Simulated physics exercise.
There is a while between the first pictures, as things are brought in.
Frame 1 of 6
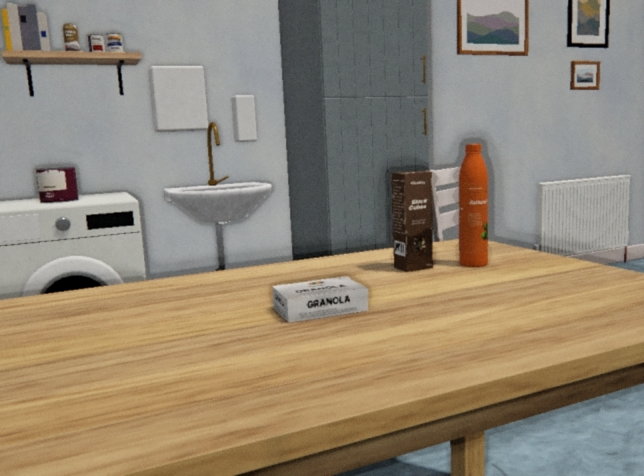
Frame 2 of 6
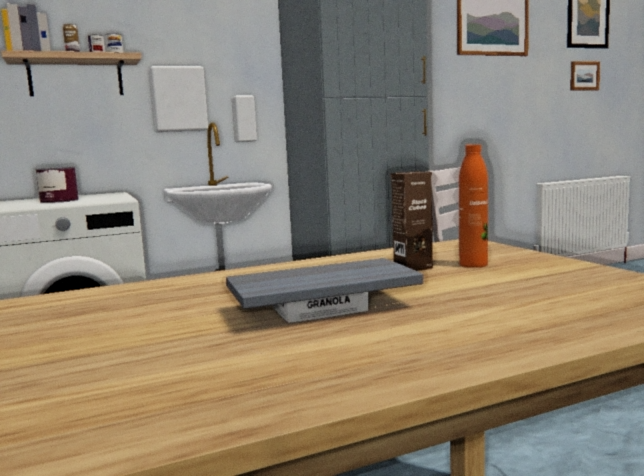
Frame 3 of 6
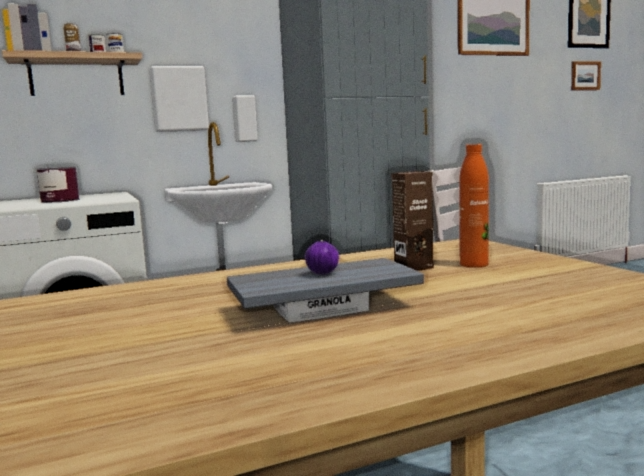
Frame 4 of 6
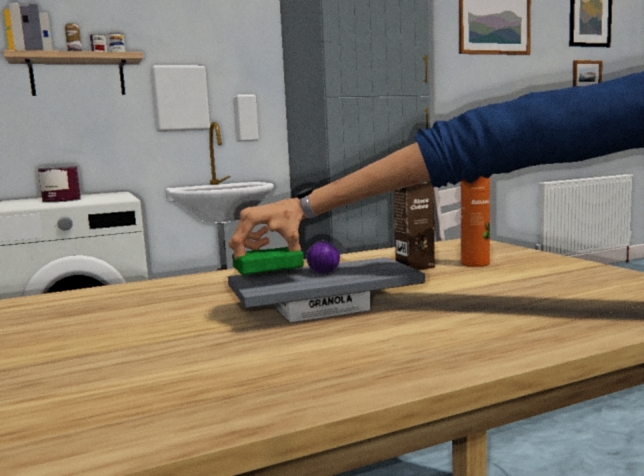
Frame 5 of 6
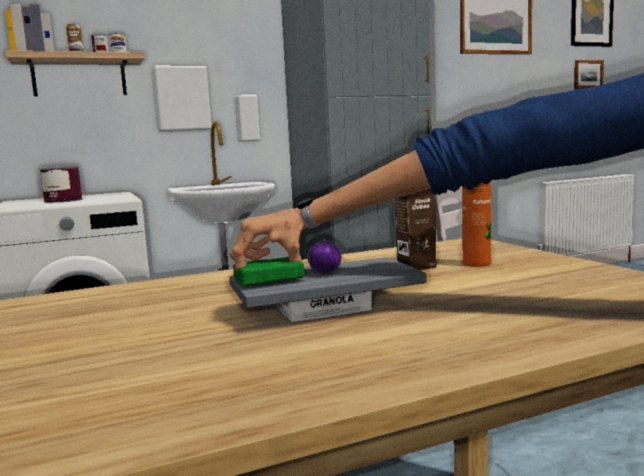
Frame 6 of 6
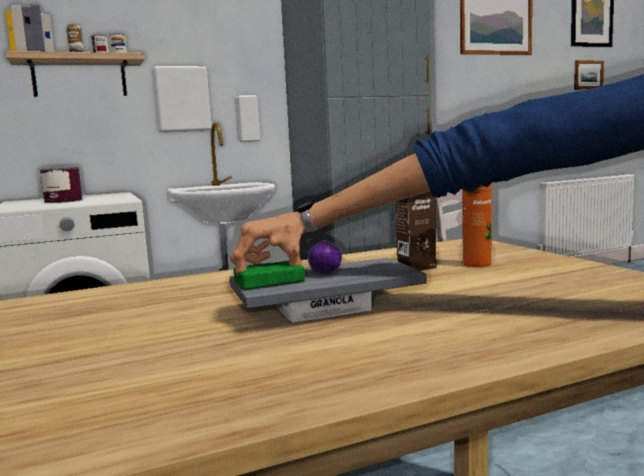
A hand lowering a green sponge onto the left side of a grey board resting on a granola packet, beside a purple onion.
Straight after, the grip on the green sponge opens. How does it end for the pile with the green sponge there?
It is going to rest securely.
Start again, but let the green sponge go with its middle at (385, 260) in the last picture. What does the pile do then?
Next, the heap stays put.
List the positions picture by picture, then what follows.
In the first picture, the last thing is not in view yet; orange bottle (473, 206).
In the second picture, the last thing is not in view yet; grey board (322, 280).
In the third picture, the last thing is not in view yet; white packet (320, 298).
In the fourth picture, on its way; green sponge (268, 260); brown carton (414, 221).
In the fifth picture, on its way; green sponge (269, 271); purple onion (324, 257).
In the sixth picture, in place under the hand; green sponge (269, 275); orange bottle (477, 205).
Then, 0.40 s past the last view, nothing moves.
Then, 1.20 s past the last view, green sponge resting near (269, 275).
Finally, all 6 still in place. Final places as the last picture's camera would see them, green sponge near (269, 274). The pile stays up.
